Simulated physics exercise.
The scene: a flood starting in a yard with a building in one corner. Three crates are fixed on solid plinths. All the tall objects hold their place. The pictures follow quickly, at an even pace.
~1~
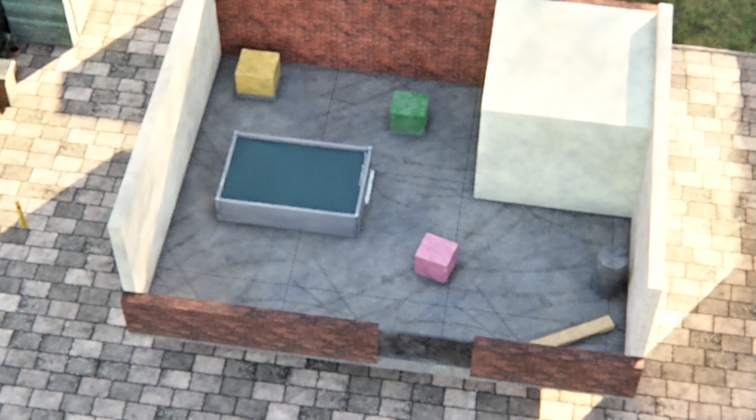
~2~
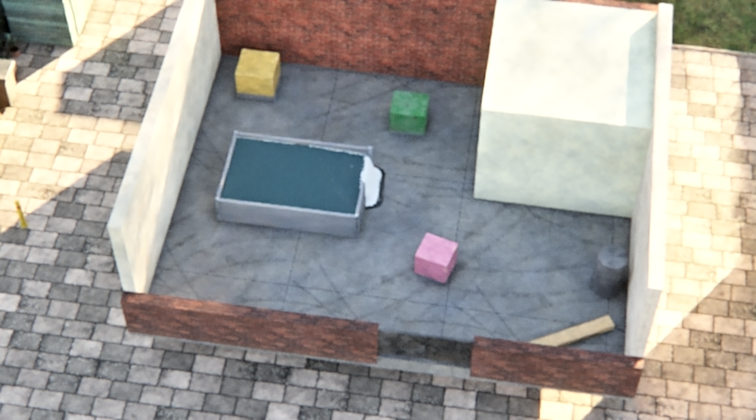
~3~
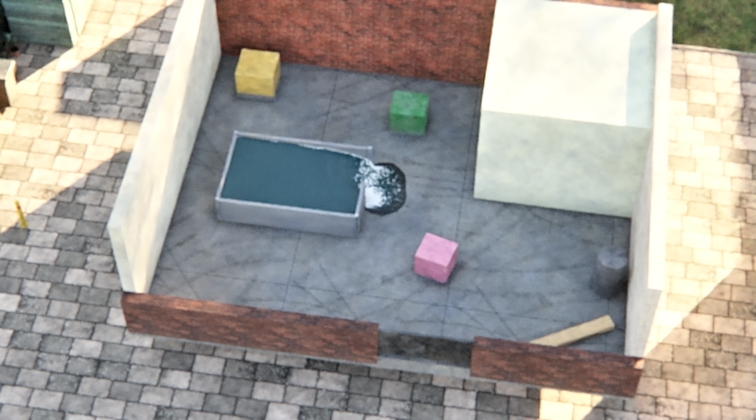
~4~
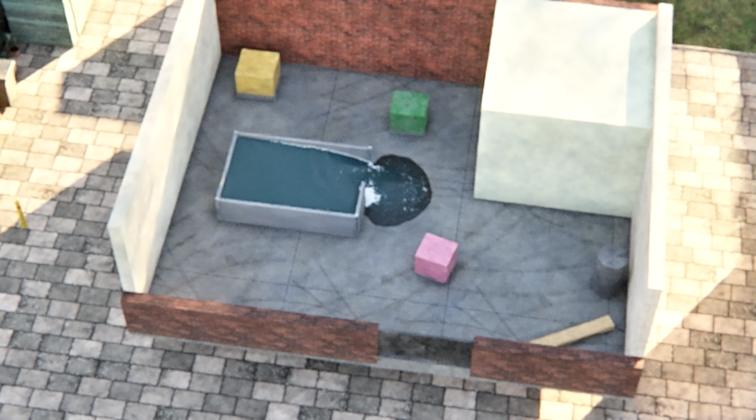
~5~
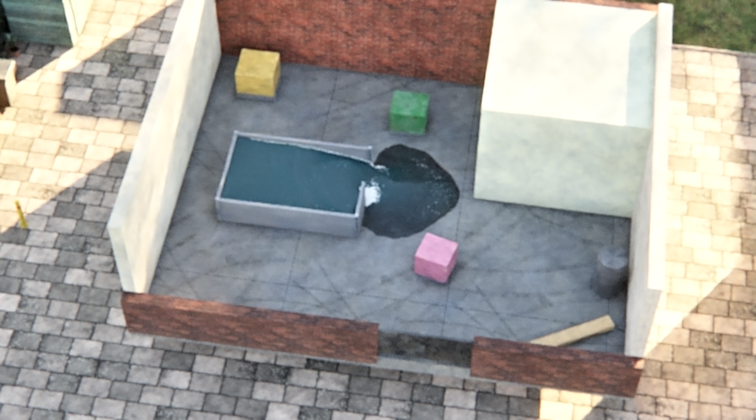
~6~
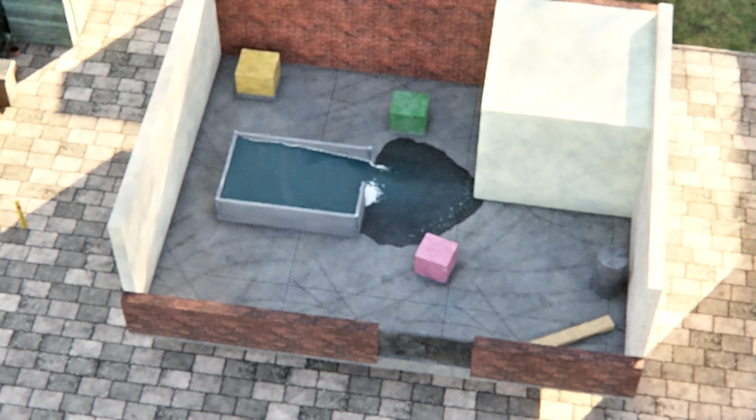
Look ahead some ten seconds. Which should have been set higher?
One by one: The pink crate is wetted; the yellow crate escapes dry; the green crate is wetted.
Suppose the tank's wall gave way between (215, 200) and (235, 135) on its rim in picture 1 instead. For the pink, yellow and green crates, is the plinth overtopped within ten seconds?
My reading: The pink one is topped; the yellow one is soaked; the green one ends up wet.
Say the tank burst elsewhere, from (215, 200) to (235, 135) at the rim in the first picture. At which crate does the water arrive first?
It is the crate marked yellow.
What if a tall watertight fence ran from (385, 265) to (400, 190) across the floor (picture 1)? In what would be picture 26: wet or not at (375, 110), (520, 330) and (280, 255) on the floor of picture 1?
In that order: Under water, free of water, not flooded.
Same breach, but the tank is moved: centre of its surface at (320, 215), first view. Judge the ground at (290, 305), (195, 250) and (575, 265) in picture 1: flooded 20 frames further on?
In turn: Dry, not flooded, wet.
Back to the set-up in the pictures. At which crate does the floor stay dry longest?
It is the yellow crate.
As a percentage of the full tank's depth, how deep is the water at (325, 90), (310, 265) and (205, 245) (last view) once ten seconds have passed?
In turn 6, 2 and 4 in a hundred.
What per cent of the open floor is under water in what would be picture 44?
I make it 60 per cent.
A moment on, water covers 20 % of the floor; the pink crate water round its plinth, the yellow crate not reached, the green crate water round its plinth.
Next, water covers 30 % of the floor; the pink crate water round its plinth, the yellow crate not reached, the green crate water round its plinth.
Then, water covers 40 % of the floor; the pink crate water round its plinth, the yellow crate not reached, the green crate water round its plinth.
Later, water covers 60 % of the floor; the pink crate water round its plinth, the yellow crate water round its plinth, the green crate water round its plinth.
In the end, water covers 85 % of the floor; the pink crate was topped, the yellow crate stayed above the water, the green crate was topped.
